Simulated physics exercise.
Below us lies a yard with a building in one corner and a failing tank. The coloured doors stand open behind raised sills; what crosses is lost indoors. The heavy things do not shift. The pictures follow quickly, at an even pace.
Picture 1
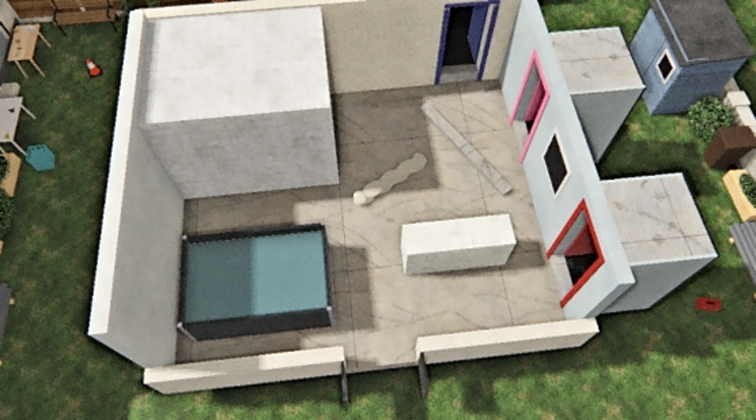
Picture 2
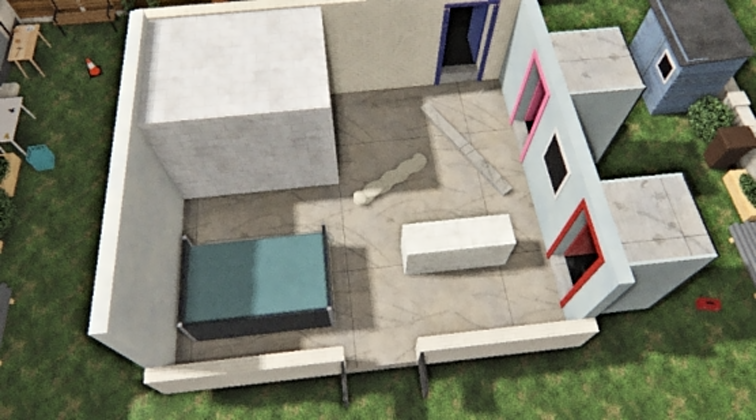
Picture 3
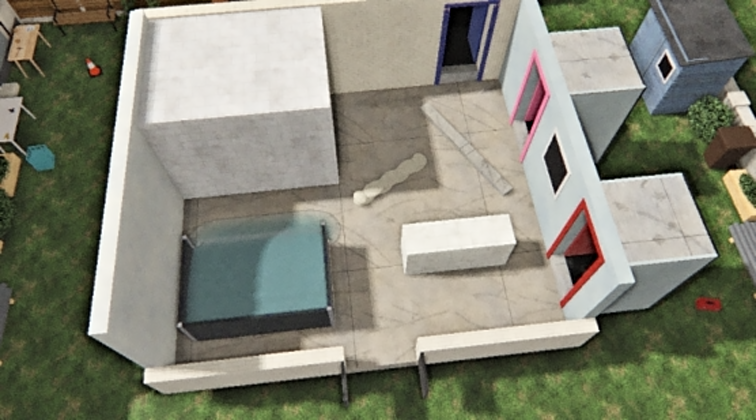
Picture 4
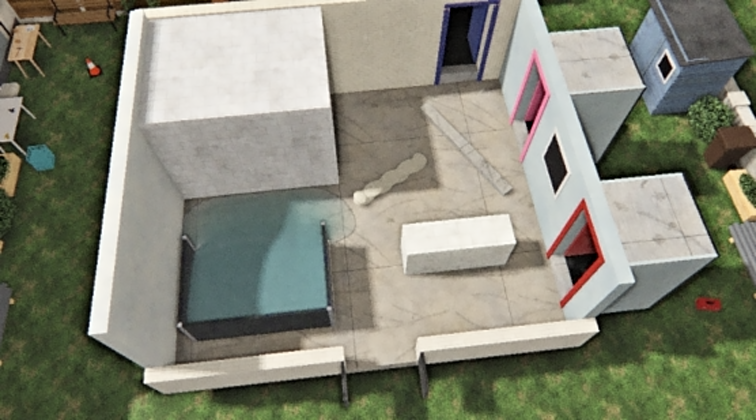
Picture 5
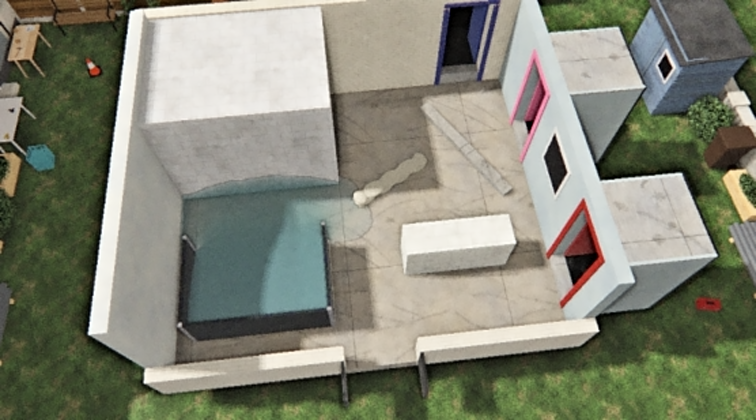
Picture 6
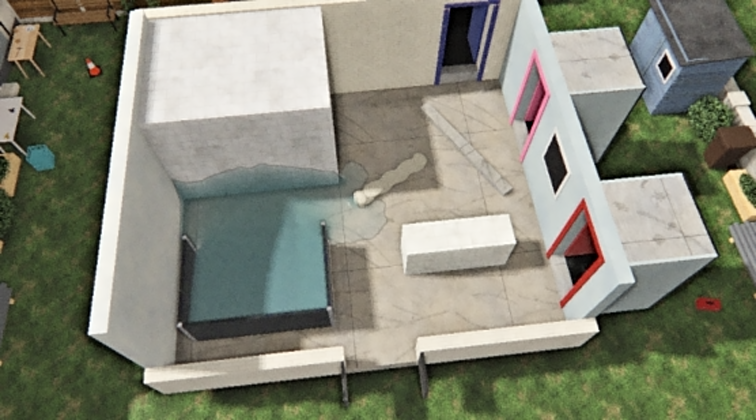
A roofless building stood on a grassy yard with a dark-sided tank of blue-green water inside; water poured out over the tank's far side and spread across the floor to the big pale block.
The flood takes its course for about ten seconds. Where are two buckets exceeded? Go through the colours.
One by one: The pink door admits no more than that; the blue door admits no more than that; the red door admits no more than that.
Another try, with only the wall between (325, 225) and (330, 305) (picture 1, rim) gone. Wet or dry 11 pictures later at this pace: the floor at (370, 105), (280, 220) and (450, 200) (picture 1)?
As listed: Not flooded, clear, under water.
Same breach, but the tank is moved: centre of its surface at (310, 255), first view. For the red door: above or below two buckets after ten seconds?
Then: The red door holds.
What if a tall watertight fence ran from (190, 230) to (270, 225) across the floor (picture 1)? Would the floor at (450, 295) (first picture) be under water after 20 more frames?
Answer: Not flooded.
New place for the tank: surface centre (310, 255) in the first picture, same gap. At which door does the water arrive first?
I say the one in blue.
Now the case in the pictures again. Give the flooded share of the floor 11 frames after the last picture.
About 50 per cent.
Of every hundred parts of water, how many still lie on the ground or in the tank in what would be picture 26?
Near 100 in a hundred.
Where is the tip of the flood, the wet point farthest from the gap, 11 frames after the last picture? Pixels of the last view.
Roughly at (461, 94).
A moment on, water covers 25 % of the floor; the pink door not reached, the blue door not reached, the red door not reached.
Next, water covers 50 % of the floor; the pink door not reached, the blue door not reached, the red door not reached.
Then, water covers 75 % of the floor; the pink door not reached, the blue door wet at the sill, nothing in, the red door wet at the sill, nothing in.
Later, water covers 95 % of the floor; the pink door wet at the sill, nothing in, the blue door wet at the sill, nothing in, the red door wet at the sill, nothing in.
In the end, water covers 95 % of the floor; the pink door wet at the sill, nothing in, the blue door wet at the sill, nothing in, the red door wet at the sill, nothing in.
